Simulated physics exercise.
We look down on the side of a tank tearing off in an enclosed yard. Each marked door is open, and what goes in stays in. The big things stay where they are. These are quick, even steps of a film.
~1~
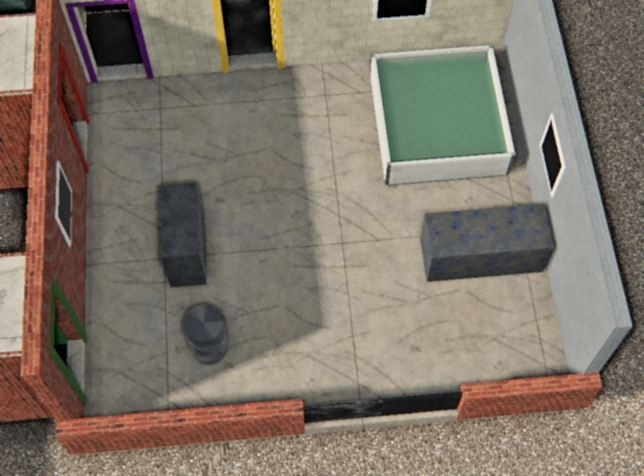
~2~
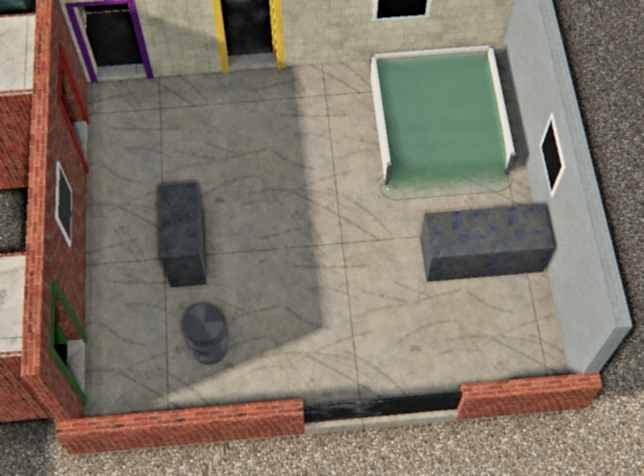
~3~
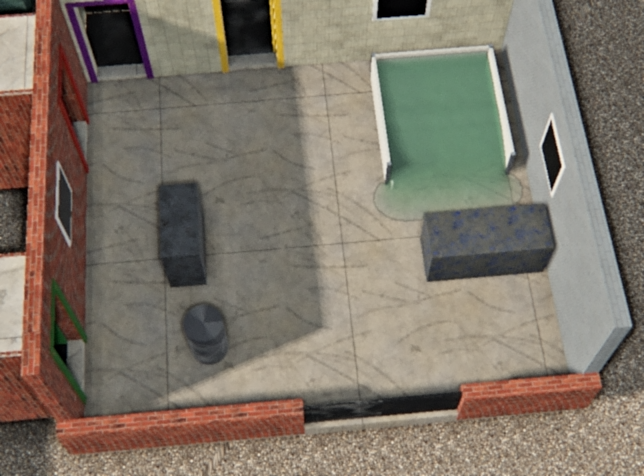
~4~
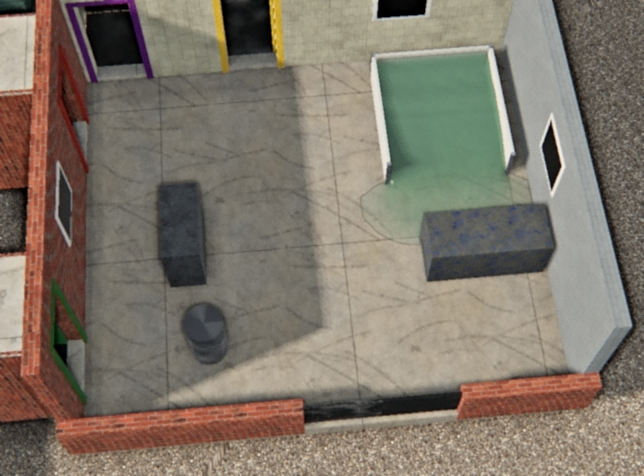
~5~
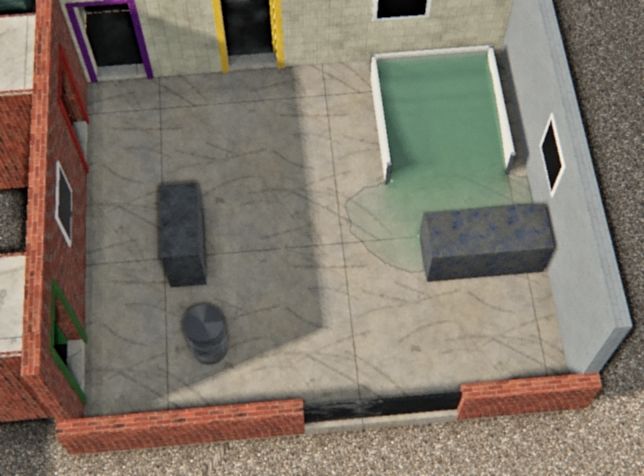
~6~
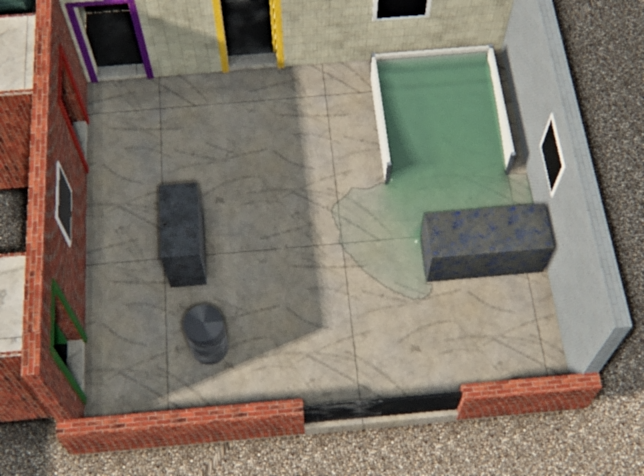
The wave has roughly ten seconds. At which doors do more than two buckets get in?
The yellow door holds within the limit; the purple door holds within the limit; the red door holds within the limit; the green door holds within the limit.
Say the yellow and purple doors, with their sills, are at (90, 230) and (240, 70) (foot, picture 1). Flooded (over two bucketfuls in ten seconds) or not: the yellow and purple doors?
One by one: The yellow one lets less in, the purple one holds.
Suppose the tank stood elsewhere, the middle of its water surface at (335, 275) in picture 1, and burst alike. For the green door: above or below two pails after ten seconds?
In short: Green door lets more in.
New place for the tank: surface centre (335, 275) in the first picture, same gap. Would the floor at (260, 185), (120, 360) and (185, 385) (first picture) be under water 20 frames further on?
In turn: Clear, wet, awash.
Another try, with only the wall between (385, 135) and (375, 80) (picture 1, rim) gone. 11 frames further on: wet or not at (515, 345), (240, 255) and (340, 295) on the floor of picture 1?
As listed: Free of water, covered, clear.
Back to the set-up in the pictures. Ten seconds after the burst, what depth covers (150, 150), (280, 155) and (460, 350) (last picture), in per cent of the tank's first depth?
In turn 12, 2 and 8 in a hundred.
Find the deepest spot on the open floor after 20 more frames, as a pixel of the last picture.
Close to (498, 54).
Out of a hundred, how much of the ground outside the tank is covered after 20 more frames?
Some 55 per cent.
A moment on, water covers 20 % of the floor; the yellow door not reached, the purple door not reached, the red door not reached, the green door not reached.
Next, water covers 35 % of the floor; the yellow door not reached, the purple door not reached, the red door not reached, the green door not reached.
Then, water covers 55 % of the floor; the yellow door not reached, the purple door not reached, the red door not reached, the green door not reached.
Later, water covers 85 % of the floor; the yellow door wet at the sill, nothing in, the purple door wet at the sill, nothing in, the red door wet at the sill, nothing in, the green door wet at the sill, nothing in.
In the end, water covers 85 % of the floor; the yellow door wet at the sill, nothing in, the purple door wet at the sill, nothing in, the red door wet at the sill, nothing in, the green door wet at the sill, nothing in.
